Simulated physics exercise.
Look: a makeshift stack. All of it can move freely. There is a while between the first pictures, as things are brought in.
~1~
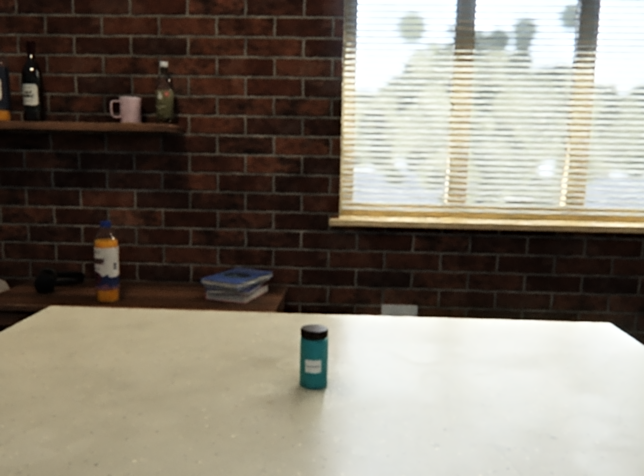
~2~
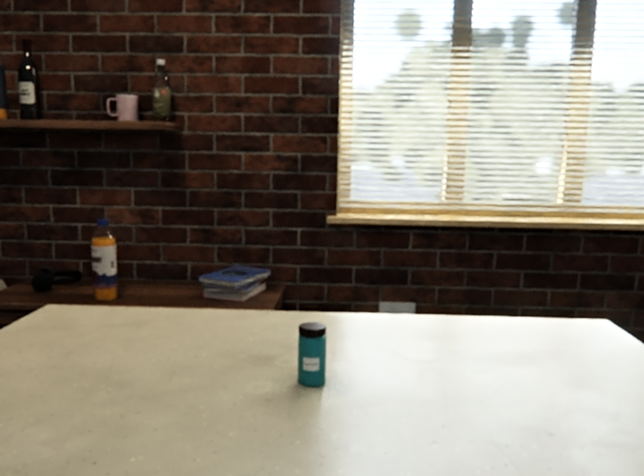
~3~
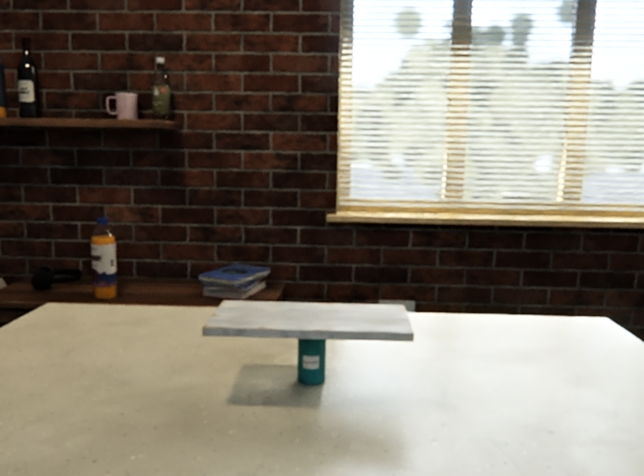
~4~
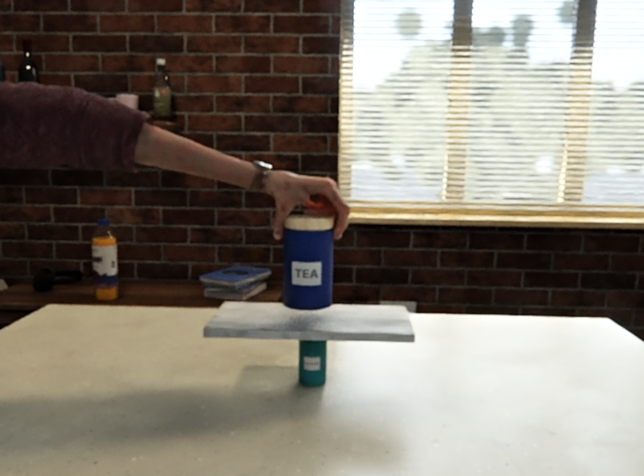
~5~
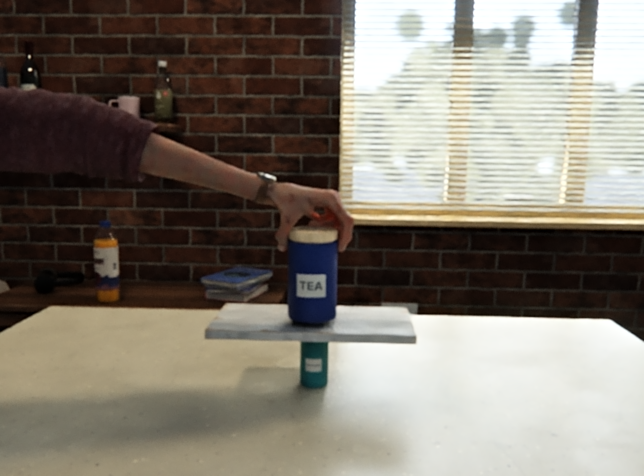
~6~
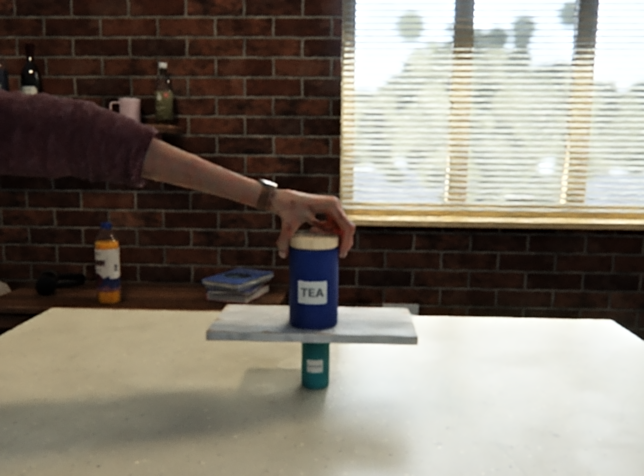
A grey board appeared across the top of a small turquoise shaker on the table, and then a hand reaching in from the left lowered a blue tea jar onto it.
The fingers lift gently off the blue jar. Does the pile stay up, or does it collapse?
The stack survives.
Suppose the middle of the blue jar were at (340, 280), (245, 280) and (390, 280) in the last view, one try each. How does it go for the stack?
The stack remains standing in the first case, tumbles down in the second, and tumbles down in the third.
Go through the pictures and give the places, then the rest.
In the first picture, the last thing is not in view yet; turquoise shaker (314, 356).
In the second picture, the last thing is not in view yet; turquoise shaker (312, 354).
In the third picture, the last thing is not in view yet; turquoise shaker (312, 352).
In the fourth picture, coming down; blue jar (308, 261); turquoise shaker (313, 354).
In the fifth picture, coming down; blue jar (313, 273); turquoise shaker (314, 355).
In the sixth picture, in place under the hand; blue jar (314, 280); turquoise shaker (316, 356).
Then, 0.50 s later than the last frame, all is still.
Then, 1.30 s later than the last frame, blue jar resting near (314, 280).
When it is over, all 3 as before. End places, in pixels of the last picture, blue jar near (314, 280). The stack stays up.
